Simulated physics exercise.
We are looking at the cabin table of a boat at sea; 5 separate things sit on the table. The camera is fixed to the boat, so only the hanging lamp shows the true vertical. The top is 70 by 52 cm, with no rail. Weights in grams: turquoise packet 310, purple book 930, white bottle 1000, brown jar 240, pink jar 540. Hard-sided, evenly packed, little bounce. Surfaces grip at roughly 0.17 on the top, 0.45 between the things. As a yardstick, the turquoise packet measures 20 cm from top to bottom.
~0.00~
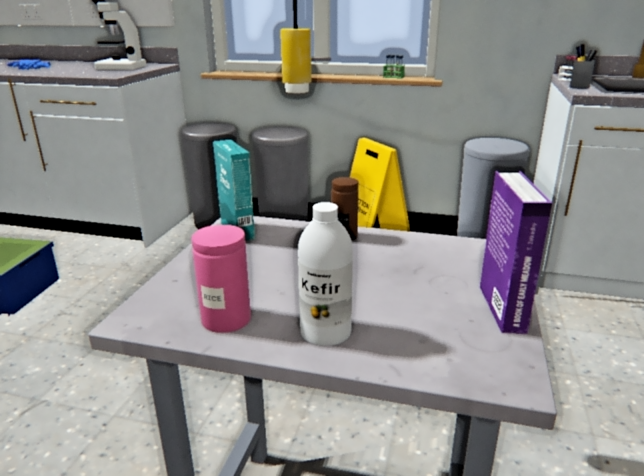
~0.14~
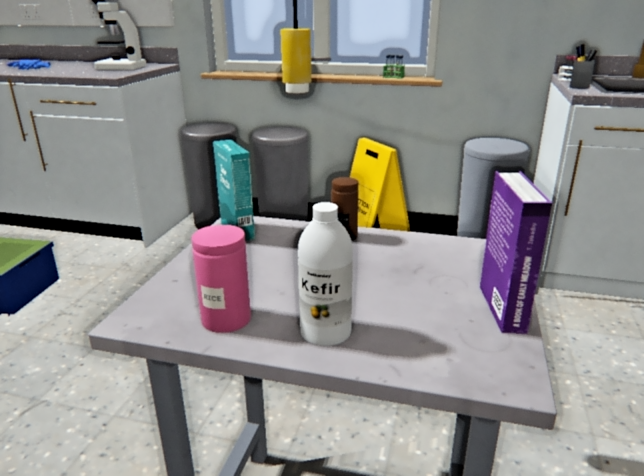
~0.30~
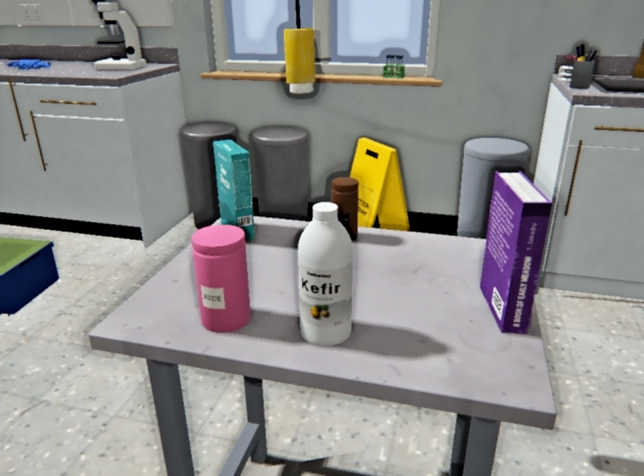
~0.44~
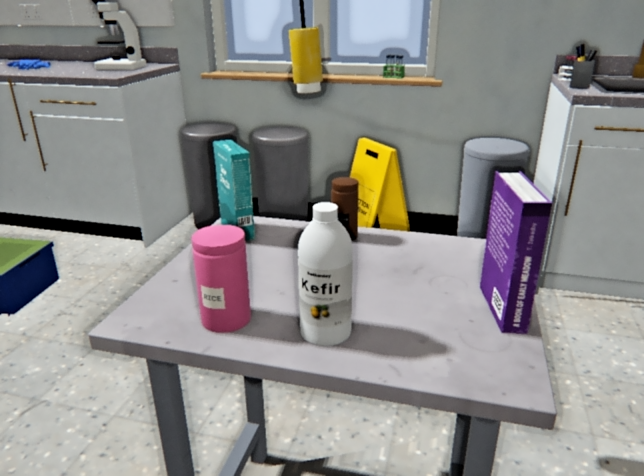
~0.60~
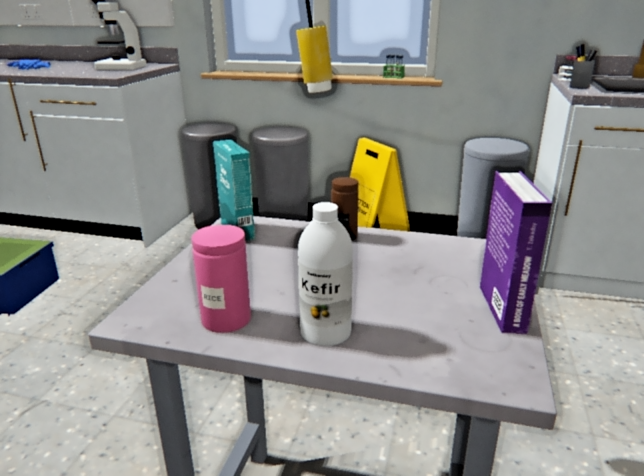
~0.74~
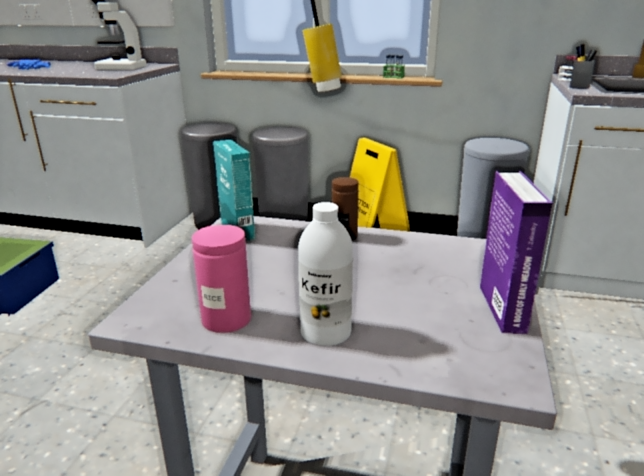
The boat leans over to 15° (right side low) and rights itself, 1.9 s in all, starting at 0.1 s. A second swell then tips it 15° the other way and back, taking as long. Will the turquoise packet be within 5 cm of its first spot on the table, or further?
The turquoise packet stays put.
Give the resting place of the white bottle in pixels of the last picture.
Near (354, 277).
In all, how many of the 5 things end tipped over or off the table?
That comes to 1.
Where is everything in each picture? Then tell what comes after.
The first frame shows boat level; turquoise packet (234, 191); purple book (511, 251).
The second frame shows boat level; brown jar (345, 209); pink jar (222, 279).
The third frame shows boat heeled 2°, right side down; purple book (511, 251); white bottle (326, 273).
The fourth frame shows boat heeled 4°, right side down; brown jar (345, 209); pink jar (222, 279).
The fifth frame shows boat heeled 8°, right side down; purple book (511, 251); white bottle (326, 273).
The sixth frame shows boat heeled 11°, right side down; turquoise packet (234, 191); brown jar (345, 209).
Around 1.44 s, boat heeled 10°, right side down; purple book now off the table; turquoise packet shifted 19 cm near (314, 198); white bottle shifted 18 cm.
Around 3.04 s, boat heeled 15°, left side down; turquoise packet shifted 28 cm near (356, 201); white bottle shifted 28 cm; brown jar shifted 27 cm.
Finally (4.4 s), off the table, purple book; the other 4 still in place (within 5 cm). In the last view, turquoise packet near (237, 191).
